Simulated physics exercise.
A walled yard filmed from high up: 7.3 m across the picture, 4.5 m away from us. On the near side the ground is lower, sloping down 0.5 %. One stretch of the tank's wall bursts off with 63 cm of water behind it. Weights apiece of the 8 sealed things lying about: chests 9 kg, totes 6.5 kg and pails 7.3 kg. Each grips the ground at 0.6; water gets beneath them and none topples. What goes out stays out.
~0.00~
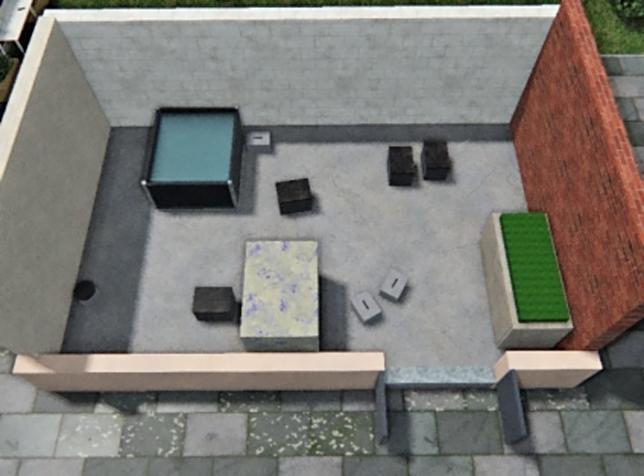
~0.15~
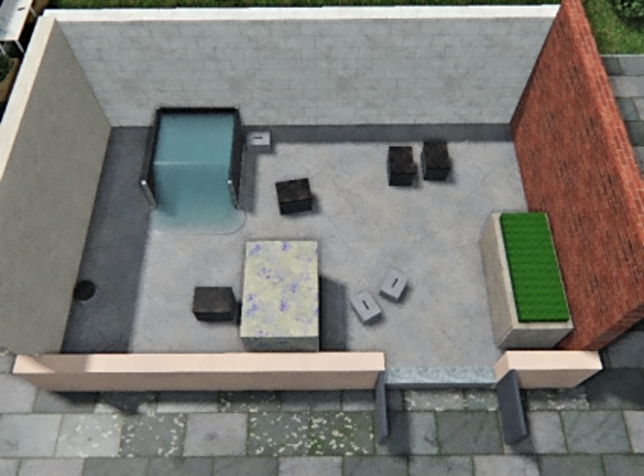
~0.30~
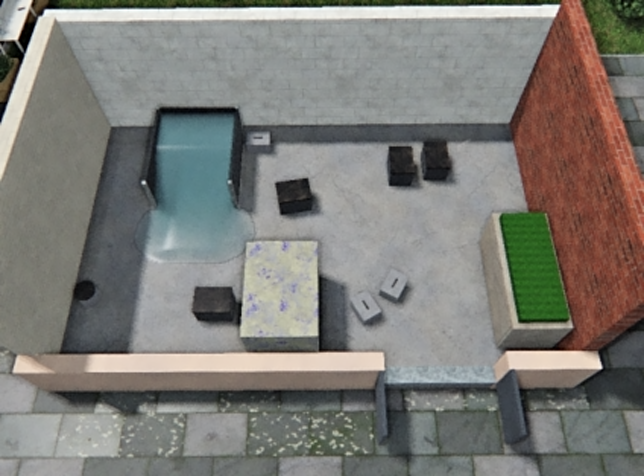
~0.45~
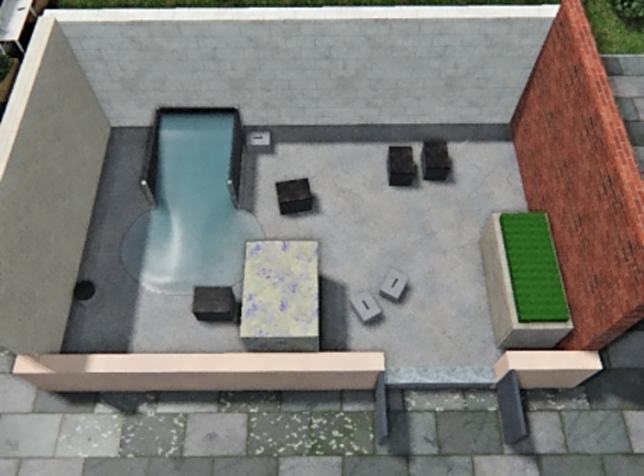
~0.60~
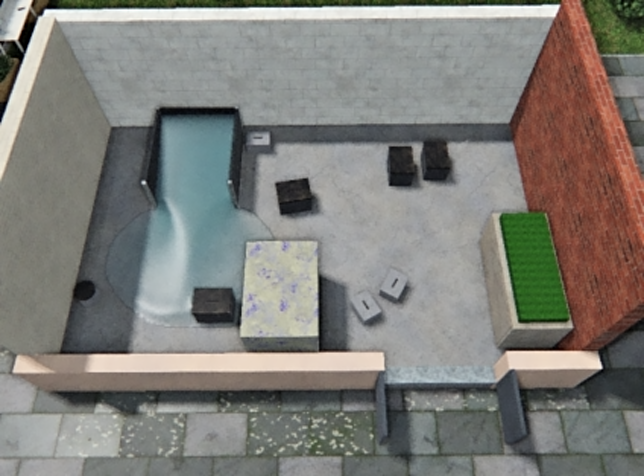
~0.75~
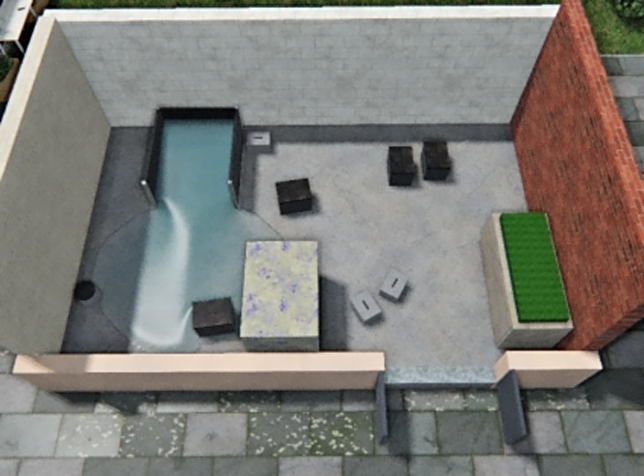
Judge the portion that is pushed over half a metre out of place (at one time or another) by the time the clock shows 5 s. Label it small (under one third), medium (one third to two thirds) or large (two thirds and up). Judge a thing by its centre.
Small.
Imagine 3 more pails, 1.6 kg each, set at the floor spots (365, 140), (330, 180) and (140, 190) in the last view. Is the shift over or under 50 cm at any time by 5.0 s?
Within it, within it, beyond it.
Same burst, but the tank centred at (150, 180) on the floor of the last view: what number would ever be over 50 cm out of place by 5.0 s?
The answer would then be 3.
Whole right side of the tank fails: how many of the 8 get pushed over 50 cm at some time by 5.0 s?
Then it comes to 5 of them.
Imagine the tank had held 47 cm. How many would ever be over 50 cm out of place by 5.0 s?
That would make 2 of them.
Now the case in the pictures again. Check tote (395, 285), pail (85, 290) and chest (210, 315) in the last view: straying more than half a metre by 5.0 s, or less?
Listed in sequence: Lower; higher; higher for the last.
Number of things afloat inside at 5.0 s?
At that point I count 1.
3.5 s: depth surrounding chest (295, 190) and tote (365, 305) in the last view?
About 0 and 1 cm.
After 1.1 s 1 of 8 are over 50 cm from their spots; 1 afloat.
After 2.2 s 2 of 8 are over 50 cm from their spots; 2 afloat.
After 3.5 s 2 of 8 are over 50 cm from their spots; 2 afloat.
After 5.0 s 2 of 8 are over 50 cm from their spots, and 2 have been at some point; 1 afloat.
